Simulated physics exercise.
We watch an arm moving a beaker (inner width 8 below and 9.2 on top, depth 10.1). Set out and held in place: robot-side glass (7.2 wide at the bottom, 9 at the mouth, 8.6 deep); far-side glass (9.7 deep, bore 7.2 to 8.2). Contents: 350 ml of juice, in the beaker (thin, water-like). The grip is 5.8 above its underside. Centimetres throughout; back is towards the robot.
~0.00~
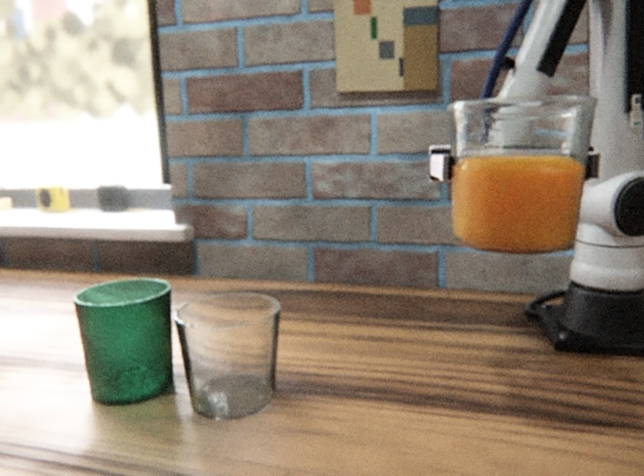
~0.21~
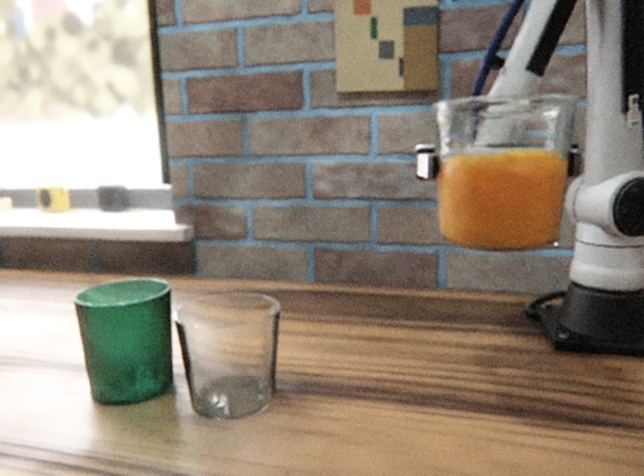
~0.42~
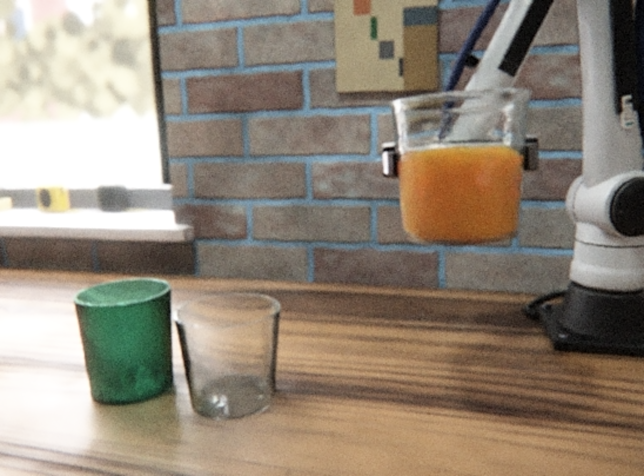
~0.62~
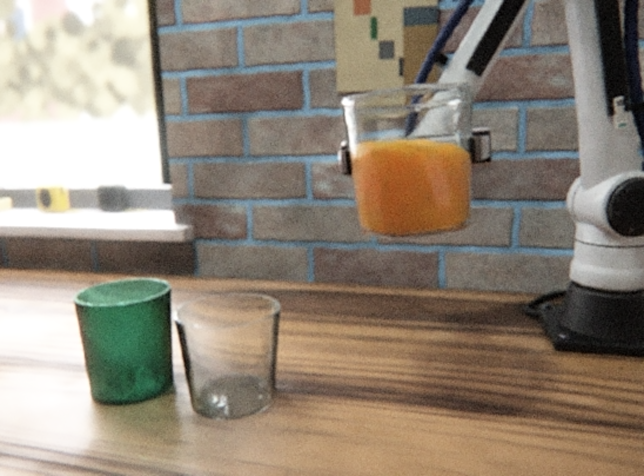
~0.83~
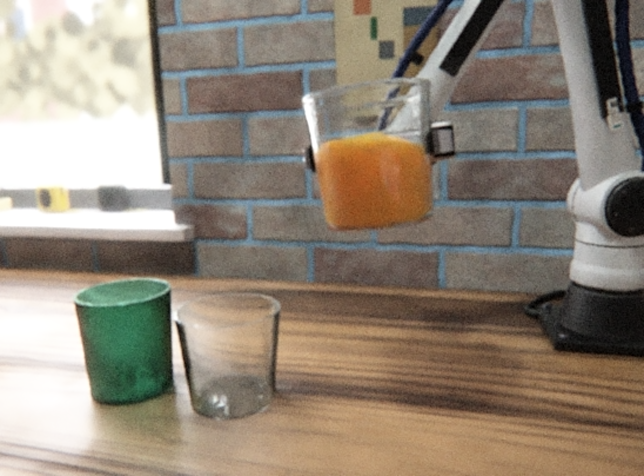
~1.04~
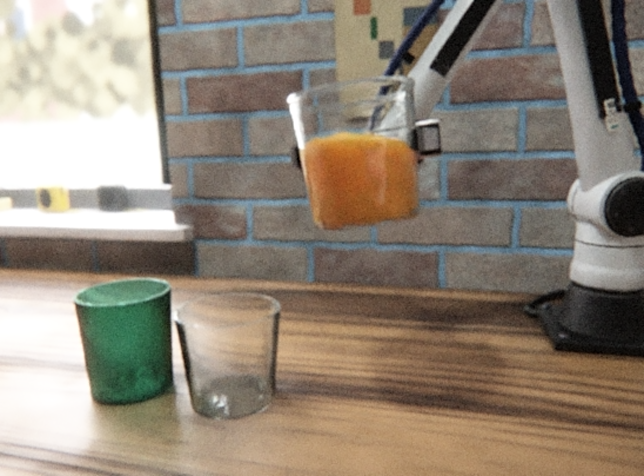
A robot arm carries a beaker of orange juice leftward above the counter, tilting it slightly.
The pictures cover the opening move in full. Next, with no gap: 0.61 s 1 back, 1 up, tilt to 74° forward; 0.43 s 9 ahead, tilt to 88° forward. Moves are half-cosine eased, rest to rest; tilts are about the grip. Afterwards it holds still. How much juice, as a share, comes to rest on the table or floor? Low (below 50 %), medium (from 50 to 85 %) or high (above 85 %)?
Share on the table or floor: Low (below 50 %).
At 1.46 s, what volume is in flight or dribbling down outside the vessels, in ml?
Some 0 ml.
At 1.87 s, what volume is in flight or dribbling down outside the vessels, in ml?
Some 25 ml.
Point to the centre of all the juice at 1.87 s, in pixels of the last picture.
Near (286, 230).
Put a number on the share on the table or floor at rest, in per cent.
About 25 %.
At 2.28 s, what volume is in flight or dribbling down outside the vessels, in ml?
About 35 ml.
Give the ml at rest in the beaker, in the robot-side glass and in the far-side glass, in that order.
Roughly 5, 120, 130 ml.
After 1.46 s, tilted 59° forward, liquid up to 25 above the table; 350 ml in the beaker.
After 1.87 s, tilted 81° forward, liquid up to 24 above the table; 225 ml in the beaker, 100 ml in the robot-side glass, 25 ml in the air or running down outside.
After 2.28 s, tilted 88° forward, liquid up to 27 above the table; 145 ml in the far-side glass, 100 ml in the robot-side glass, 40 ml in the beaker, 30 ml on the table or floor, 35 ml in the air or running down outside.
After 3.08 s, tilted 88° forward, liquid up to 20 above the table; 130 ml in the far-side glass, 115 ml in the robot-side glass, 95 ml on the table or floor, 5 ml in the beaker.
In the end, 130 ml in the far-side glass, 120 ml in the robot-side glass, 95 ml on the table or floor, 5 ml in the beaker. That is 27 % on the table or floor.
